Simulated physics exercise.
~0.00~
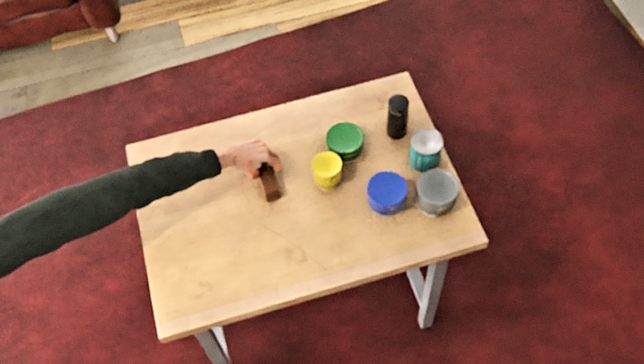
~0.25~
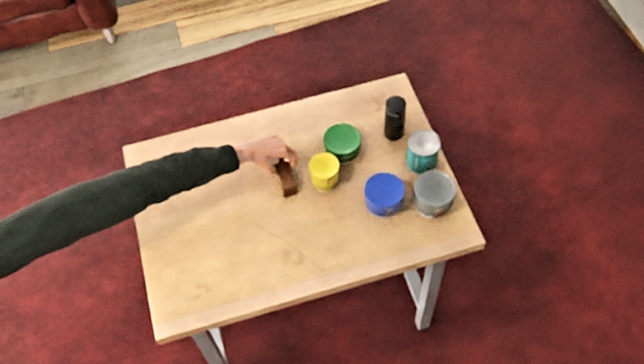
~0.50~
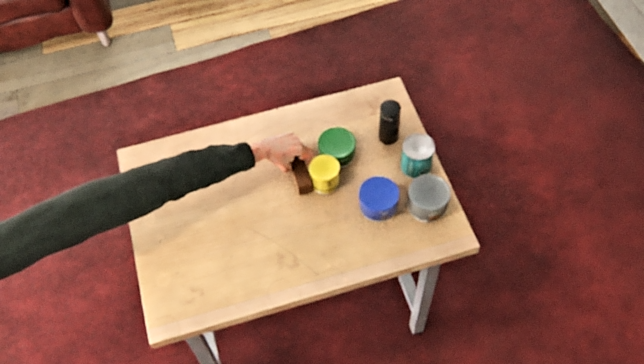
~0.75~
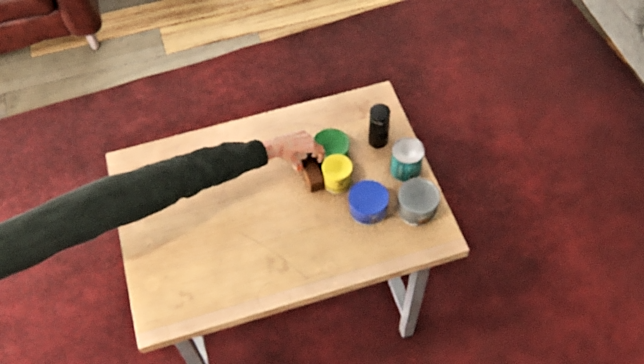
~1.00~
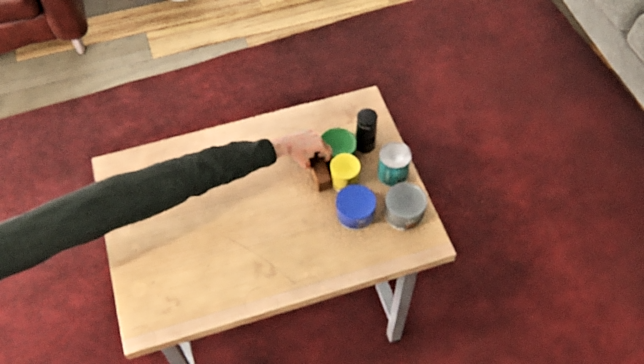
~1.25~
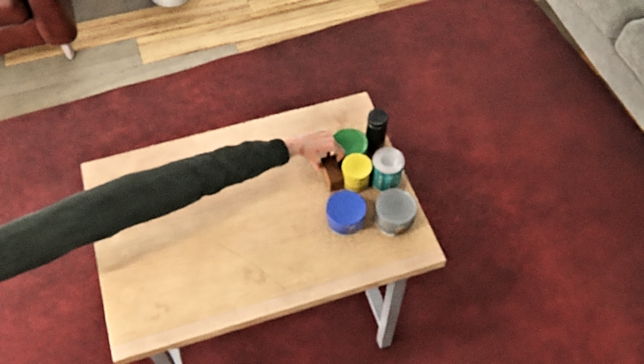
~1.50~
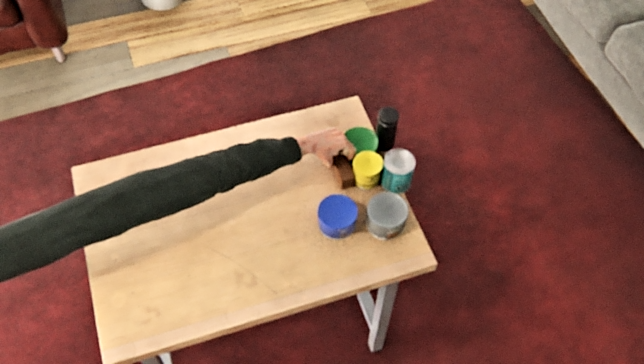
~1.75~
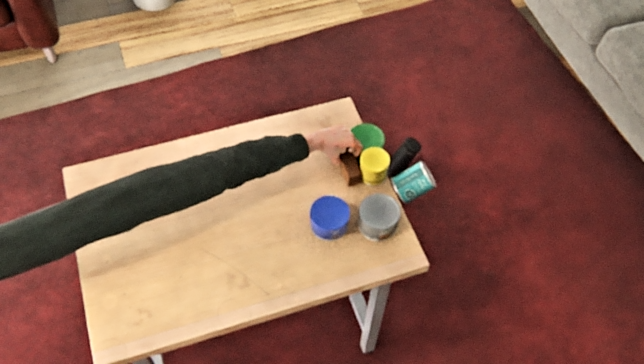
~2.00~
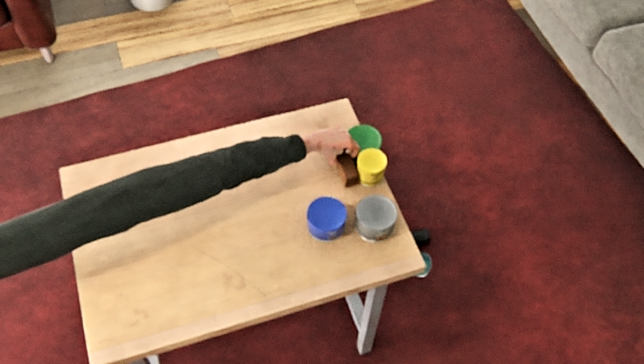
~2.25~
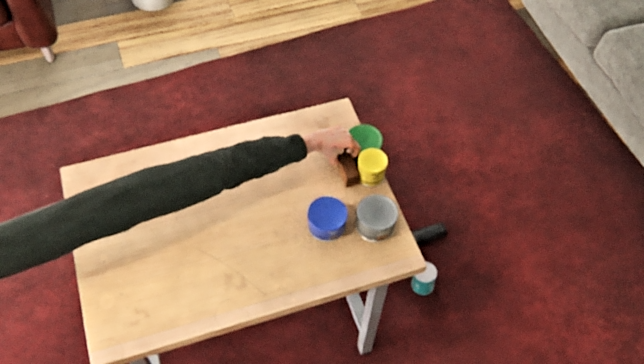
Hand sliding a brown block rightward into crowded tubs and tins, pushing the turquoise tin and black jar off the table's edge.
